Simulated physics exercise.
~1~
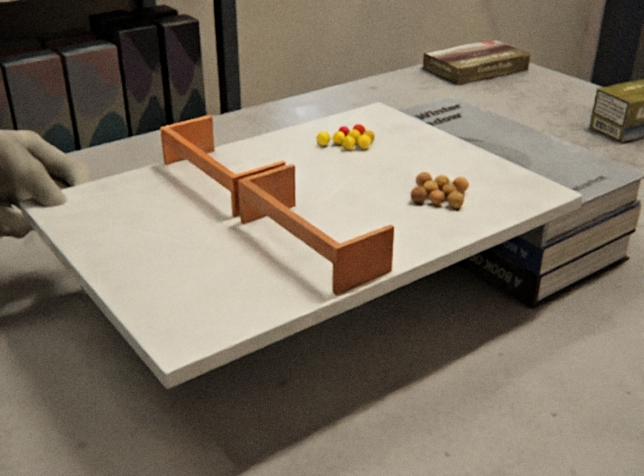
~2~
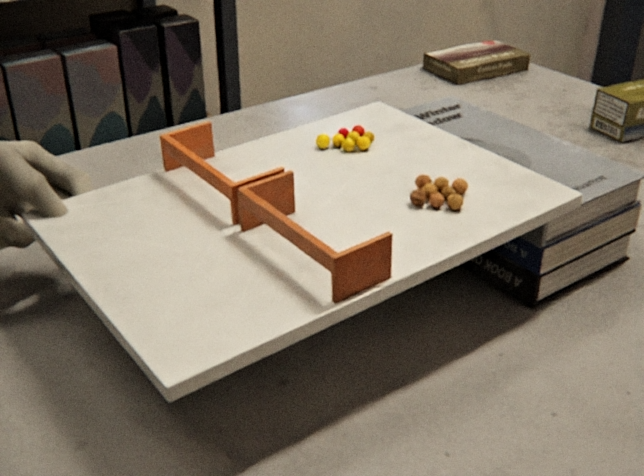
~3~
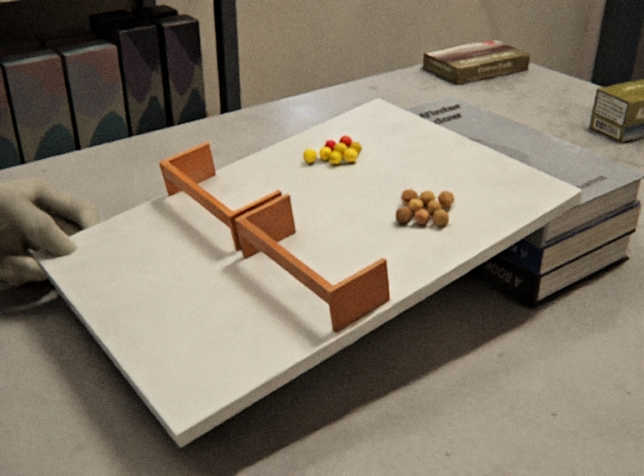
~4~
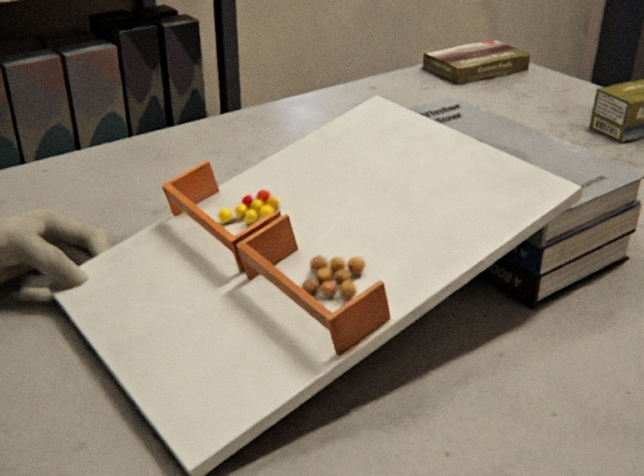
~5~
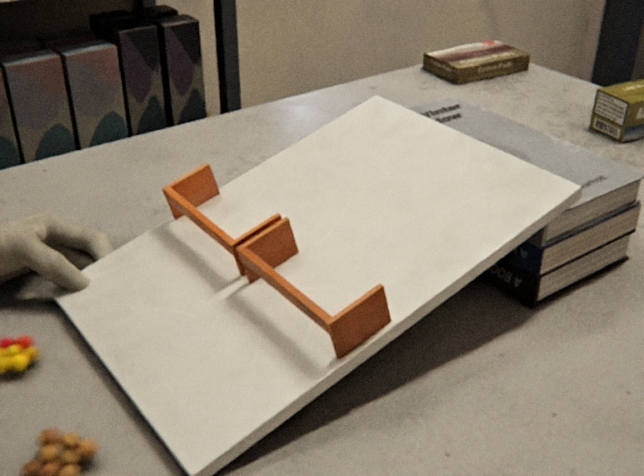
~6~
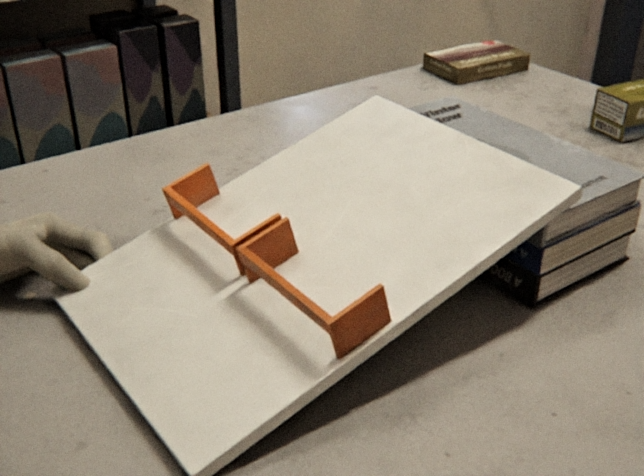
We see a hand lower the left end of a white board propped on books, steepening its slope. Two clusters of small balls, one red and yellow, one brown, slide down, pass under the orange gates and leave the board, ending out of view.
